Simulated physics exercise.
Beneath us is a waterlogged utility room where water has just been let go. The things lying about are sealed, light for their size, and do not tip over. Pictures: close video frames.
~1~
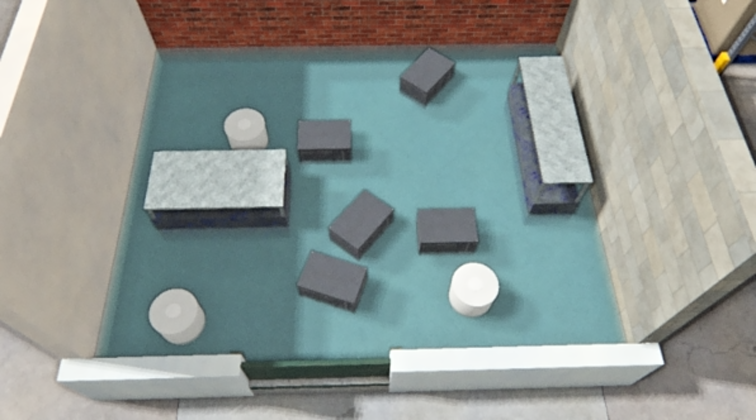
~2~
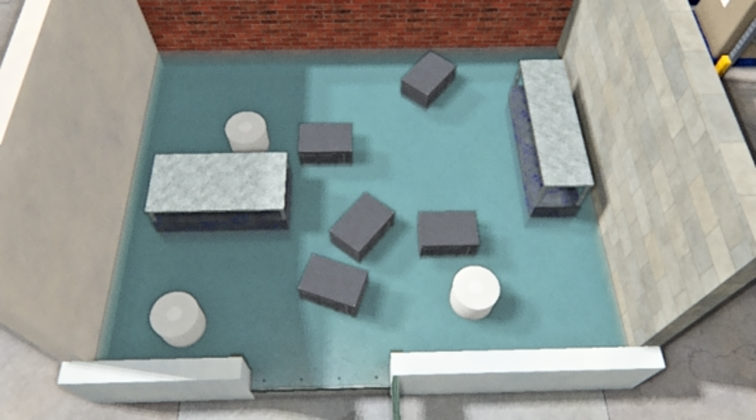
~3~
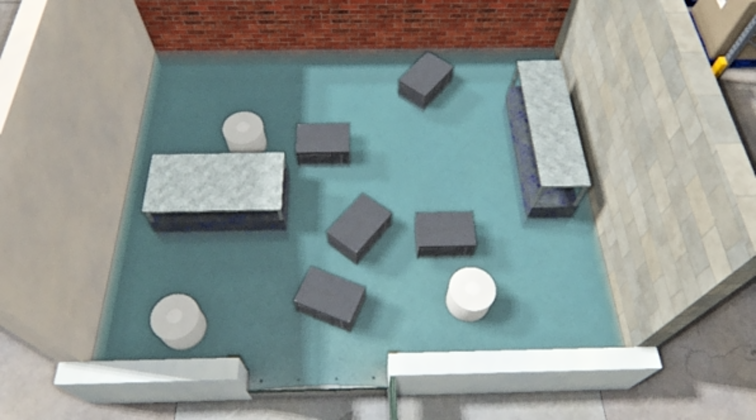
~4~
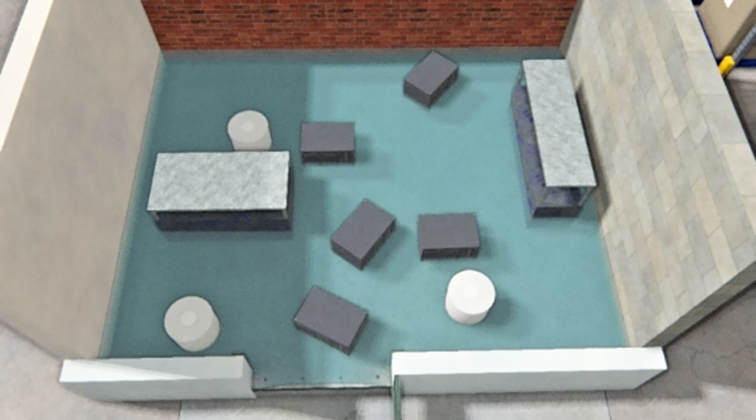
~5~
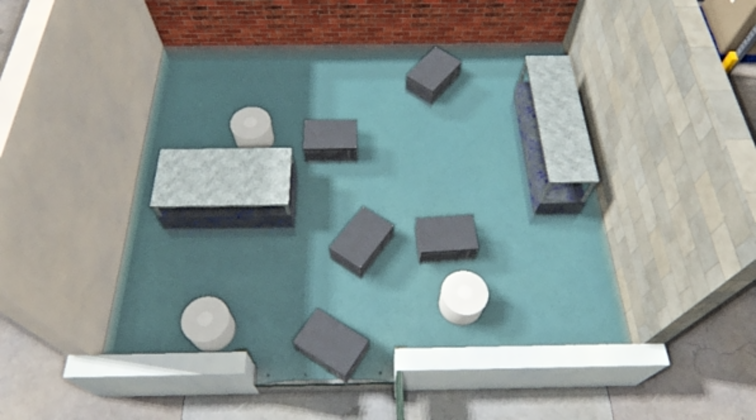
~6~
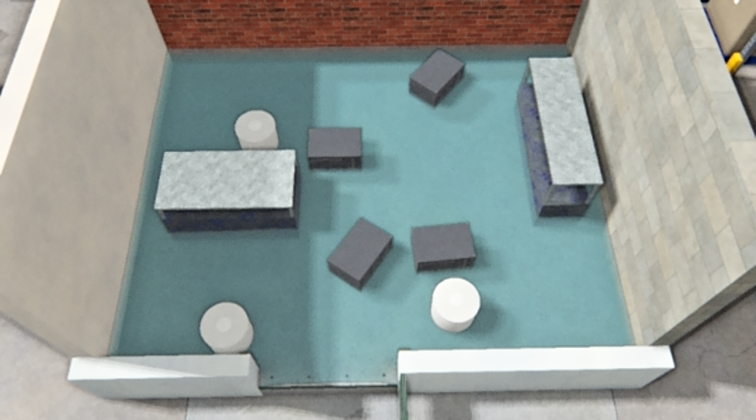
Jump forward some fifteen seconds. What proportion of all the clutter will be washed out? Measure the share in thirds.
From what I can see, the part that leaves comes to no less than two thirds.
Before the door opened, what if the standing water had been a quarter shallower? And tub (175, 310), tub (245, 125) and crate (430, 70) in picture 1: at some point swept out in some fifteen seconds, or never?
Going item by item, that's exited, then still there, then still there.
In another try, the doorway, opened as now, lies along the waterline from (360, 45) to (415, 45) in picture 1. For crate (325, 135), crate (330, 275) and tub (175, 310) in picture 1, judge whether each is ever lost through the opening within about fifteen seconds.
Result, in listed order: Exited / retained / retained.
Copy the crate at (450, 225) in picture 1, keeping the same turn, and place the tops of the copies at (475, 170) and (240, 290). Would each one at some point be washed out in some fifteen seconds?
Exits, exits.
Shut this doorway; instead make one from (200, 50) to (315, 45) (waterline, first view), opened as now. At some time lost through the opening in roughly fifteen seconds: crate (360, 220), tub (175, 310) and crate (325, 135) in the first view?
In that order: Gone, still in, carried outside.
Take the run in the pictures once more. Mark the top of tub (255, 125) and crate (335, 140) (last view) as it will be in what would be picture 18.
Estimate: First at (286, 141), second at (313, 302), approximately.
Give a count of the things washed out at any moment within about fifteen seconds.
The figure is 6.
A moment on, 1 of 8 are out; 7 afloat.
Next, 5 of 8 are out; 3 afloat.
Later, 6 of 8 are out; 2 afloat.
In the end, 6 of 8 are out; 2 afloat.
